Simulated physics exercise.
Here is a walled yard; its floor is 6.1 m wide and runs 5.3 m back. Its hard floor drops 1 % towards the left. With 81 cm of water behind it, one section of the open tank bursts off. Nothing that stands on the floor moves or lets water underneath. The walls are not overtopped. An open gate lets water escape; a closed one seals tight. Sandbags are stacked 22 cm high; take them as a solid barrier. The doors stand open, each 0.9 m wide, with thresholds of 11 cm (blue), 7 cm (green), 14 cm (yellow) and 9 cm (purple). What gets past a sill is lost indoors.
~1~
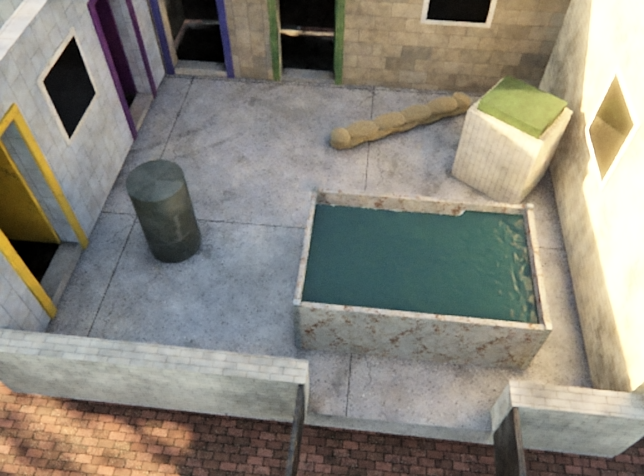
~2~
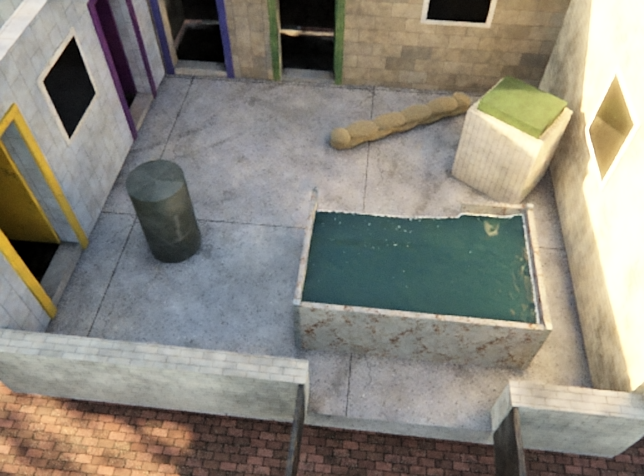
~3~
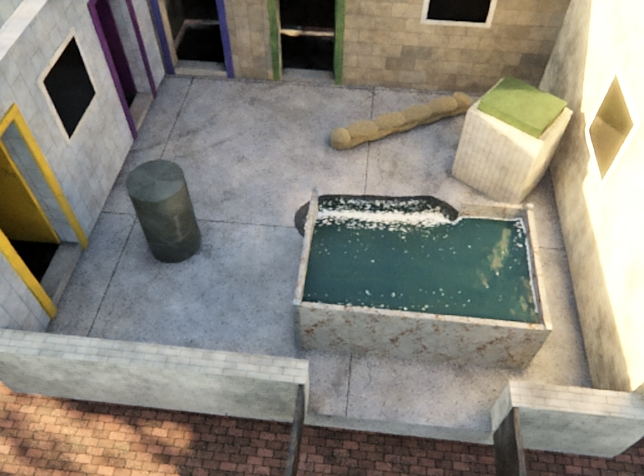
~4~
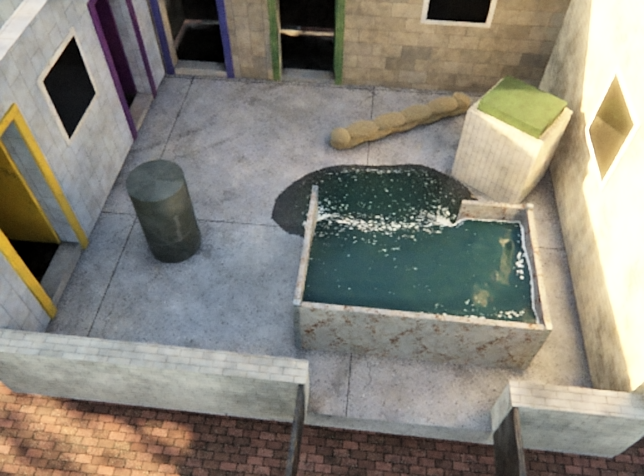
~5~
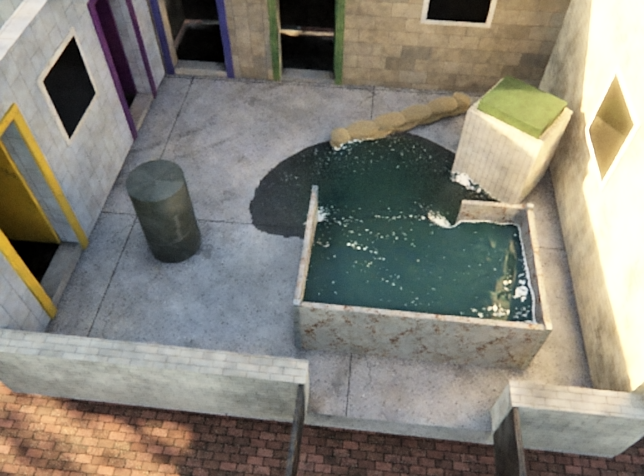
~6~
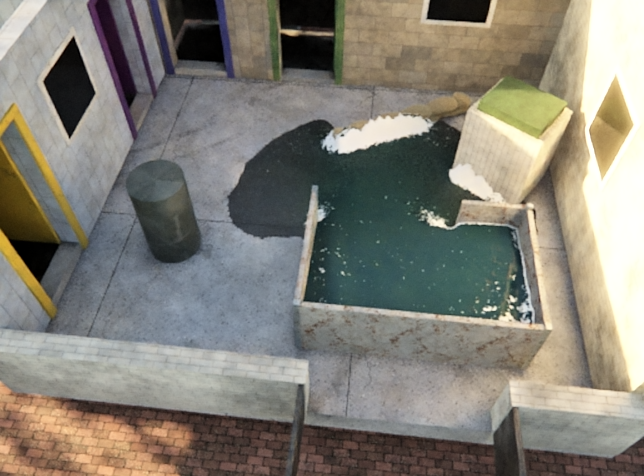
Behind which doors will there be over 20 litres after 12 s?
Door by door: At the blue door it passes the limit; at the green door it goes over the limit; at the yellow door it does not reach the limit; at the purple door it passes the limit.
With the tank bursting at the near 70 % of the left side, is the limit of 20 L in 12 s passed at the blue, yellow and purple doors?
Then: Blue above, yellow over, purple above.
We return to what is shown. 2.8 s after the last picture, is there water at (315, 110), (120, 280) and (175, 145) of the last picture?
In that order: Under water, not reached, under water.
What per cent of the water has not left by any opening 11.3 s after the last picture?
About 78 per cent.
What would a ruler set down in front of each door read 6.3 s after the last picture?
Depths in cm: Blue 13, green 3, yellow 9, purple 16.
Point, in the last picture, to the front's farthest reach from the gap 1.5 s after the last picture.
At about (165, 75).
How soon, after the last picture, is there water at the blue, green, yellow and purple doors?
Blue 0.9 s, green 0.3 s, yellow 3.4 s, purple 1.4 s.
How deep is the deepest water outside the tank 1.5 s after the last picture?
About 52 cm.
Then, 0.7 s after the last picture water covers 45 % of the floor and is deepest (46 cm) near (376, 141); blue door not reached, green door 3 cm at the sill, 3 L in, yellow door not reached, purple door not reached.
Then, 1.5 s after the last picture water covers 60 % of the floor and is deepest (52 cm) near (165, 75); blue door 20 cm at the sill, 5 L in, green door 17 cm at the sill, 50 L in, yellow door not reached, purple door 6 cm at the sill, 0 L in.
Then, 2.8 s after the last picture water covers 60 % of the floor and is deepest (33 cm) near (540, 170); blue door 21 cm at the sill, 74 L in, green door 11 cm at the sill, 92 L in, yellow door not reached, purple door 19 cm at the sill, 39 L in.
Then, 6.3 s after the last picture water covers 95 % of the floor and is deepest (21 cm) near (33, 362); blue door 13 cm at the sill, 144 L in, green door 3 cm at the sill, 113 L in, yellow door 9 cm at the sill, 0 L in, purple door 16 cm at the sill, 134 L in.
Then, 11.3 s after the last picture water covers 95 % of the floor and is deepest (13 cm) near (96, 224); blue door 9 cm at the sill, 155 L in, green door 10 cm at the sill, 122 L in, yellow door 10 cm at the sill, 0 L in, purple door 10 cm at the sill, 175 L in.
